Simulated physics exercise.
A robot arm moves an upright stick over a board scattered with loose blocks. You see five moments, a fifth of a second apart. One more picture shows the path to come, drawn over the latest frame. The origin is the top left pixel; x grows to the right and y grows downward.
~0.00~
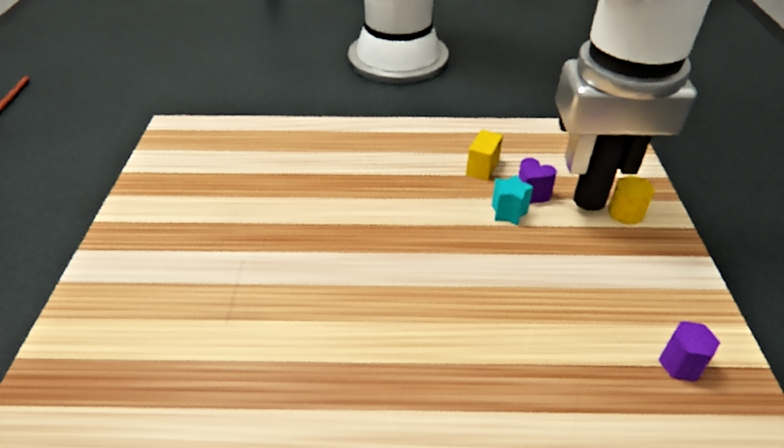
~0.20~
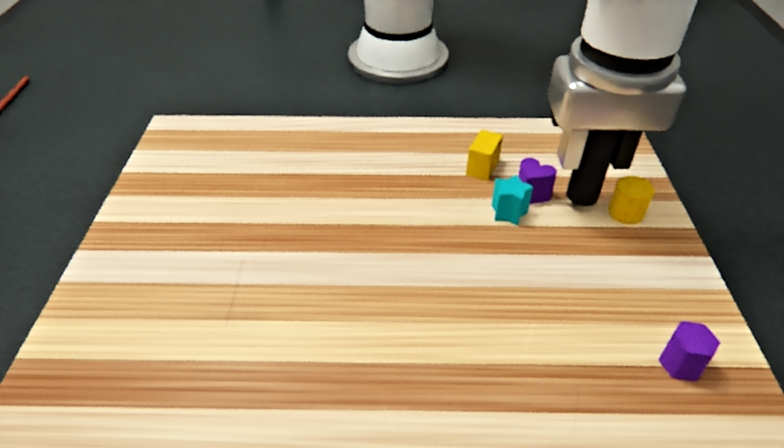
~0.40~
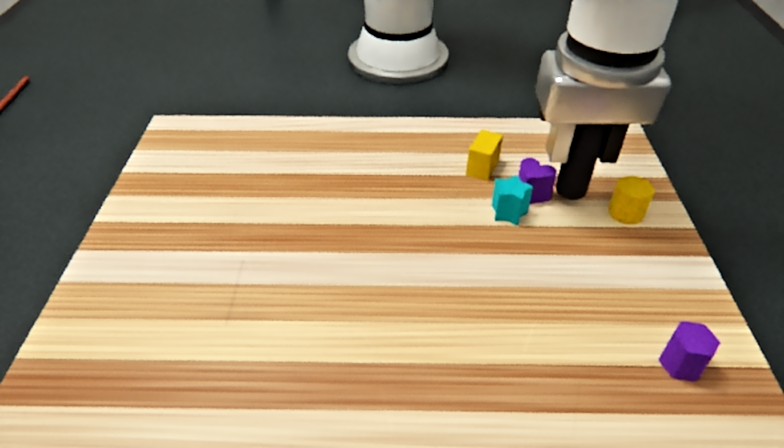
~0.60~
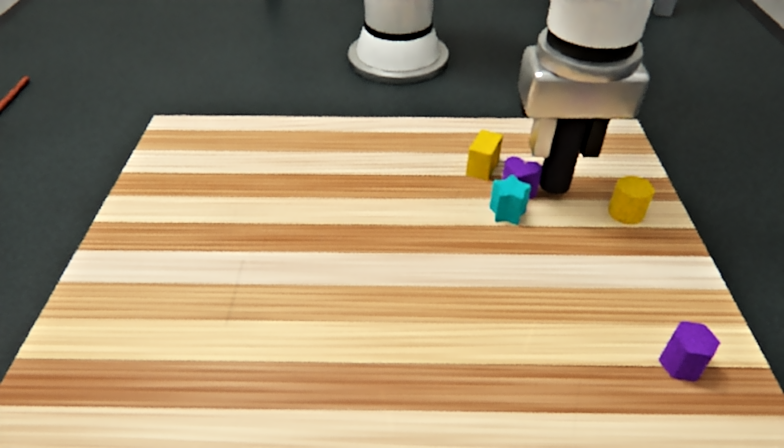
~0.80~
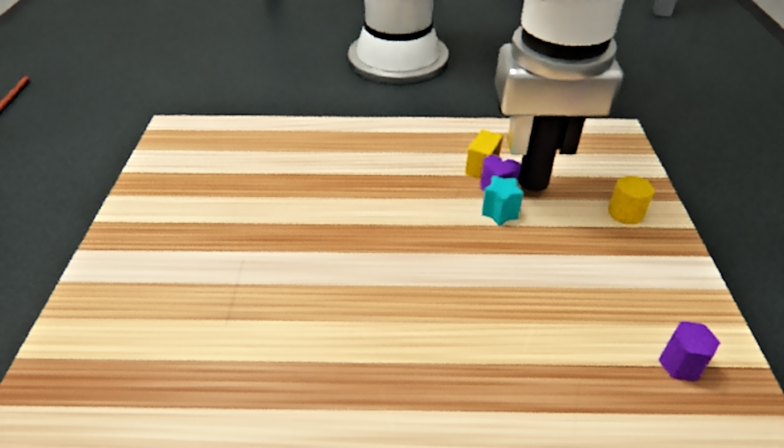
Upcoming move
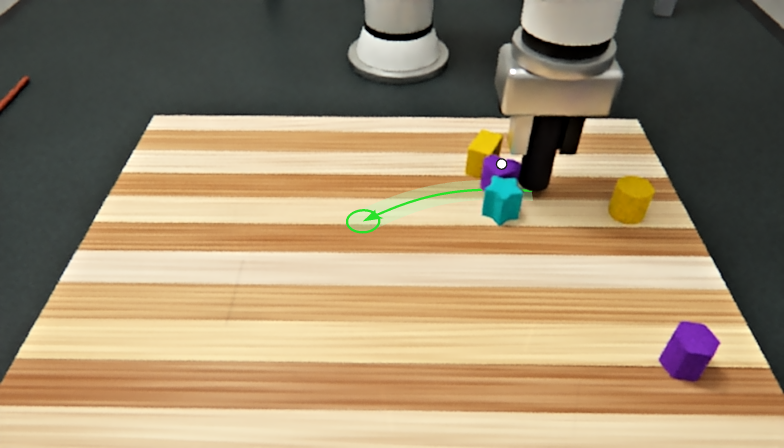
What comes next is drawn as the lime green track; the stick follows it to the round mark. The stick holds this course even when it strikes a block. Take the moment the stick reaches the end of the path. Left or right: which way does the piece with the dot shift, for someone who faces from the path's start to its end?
It is pushed towards the right-hand side.
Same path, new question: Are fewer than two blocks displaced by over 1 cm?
Short answer: Yes.
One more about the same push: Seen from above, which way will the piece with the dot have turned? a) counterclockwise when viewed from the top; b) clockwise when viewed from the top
My pick is b.
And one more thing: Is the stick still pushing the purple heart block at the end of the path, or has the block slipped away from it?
Fallen away.
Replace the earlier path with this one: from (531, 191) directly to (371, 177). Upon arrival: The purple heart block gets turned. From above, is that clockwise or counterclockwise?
It twists against the clock when seen from above.
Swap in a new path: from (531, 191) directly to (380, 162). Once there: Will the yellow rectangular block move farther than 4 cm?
No
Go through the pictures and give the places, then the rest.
The first picture shows stick's lower end at (589, 201); yellow rectangular block at (486, 141); purple heart block at (537, 168).
The second picture shows stick at (582, 196); blocks still.
The third picture shows stick at (571, 190); blocks still.
The fourth picture shows stick at (554, 185); purple heart block at (523, 166).
The fifth picture shows stick at (533, 182); yellow rectangular block at (486, 141); purple heart block at (502, 164).
Drawn move, from (531, 191) by way of (472, 190) and (416, 200) to (363, 221); the dot is on the purple heart block.
On the path given first. One third of the way, stick at (473, 182); purple heart block at (440, 165).
Two thirds of the way, stick at (416, 192); purple heart block at (381, 169), turned 20° clockwise.
At the end, stick at (363, 212); yellow rectangular block still; purple heart block at (355, 172), turned 100° clockwise.
